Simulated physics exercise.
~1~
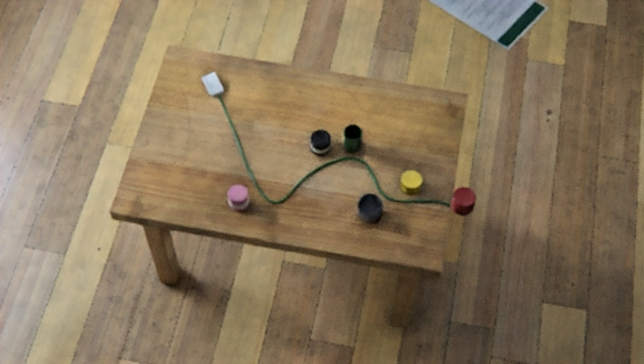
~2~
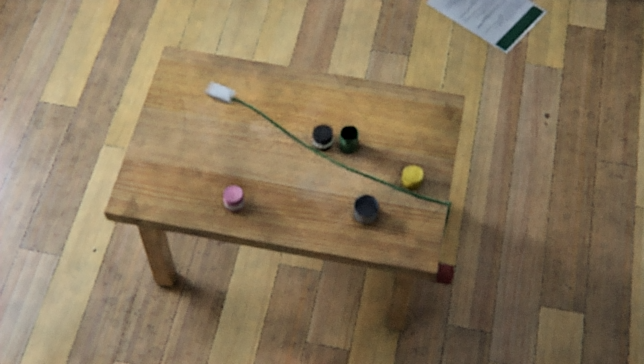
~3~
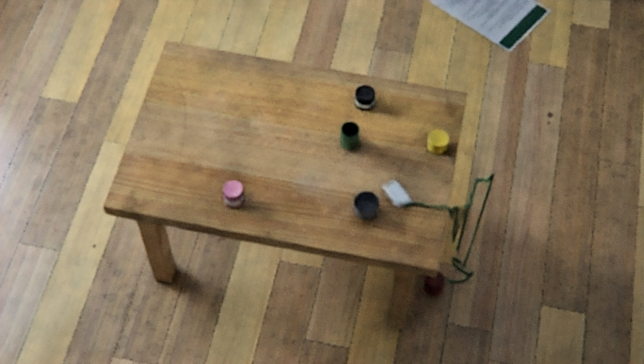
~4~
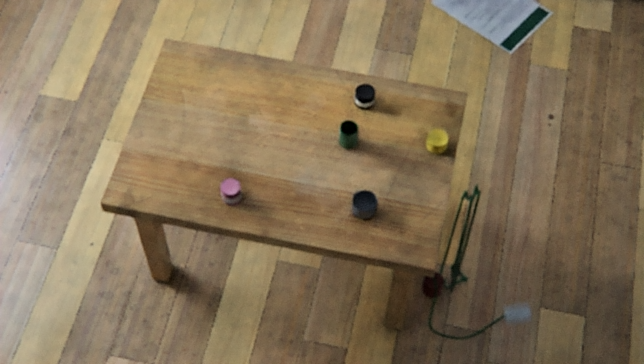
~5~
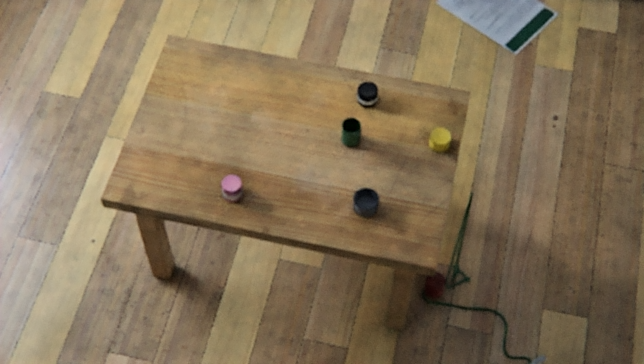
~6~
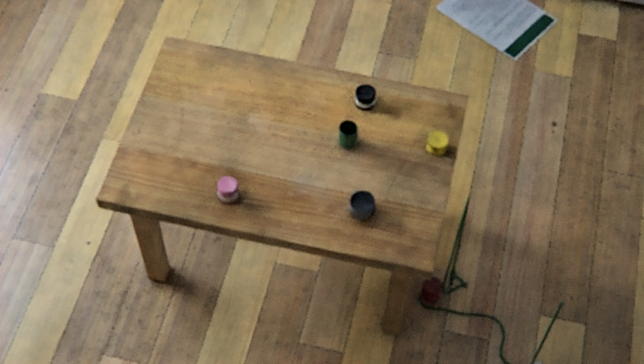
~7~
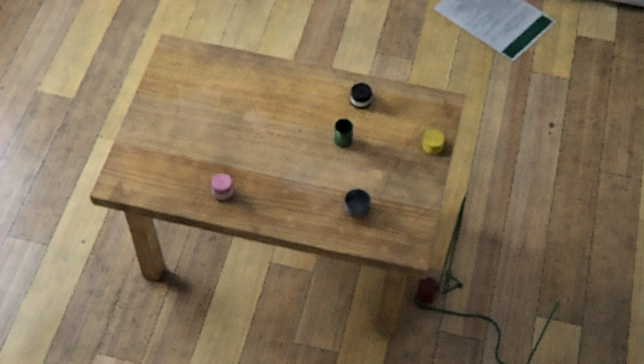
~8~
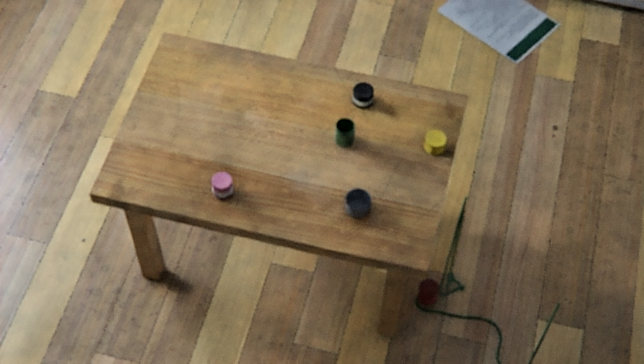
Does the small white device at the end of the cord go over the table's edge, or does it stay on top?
It goes over the right edge, pulled across the table by the cord after the red object drops.
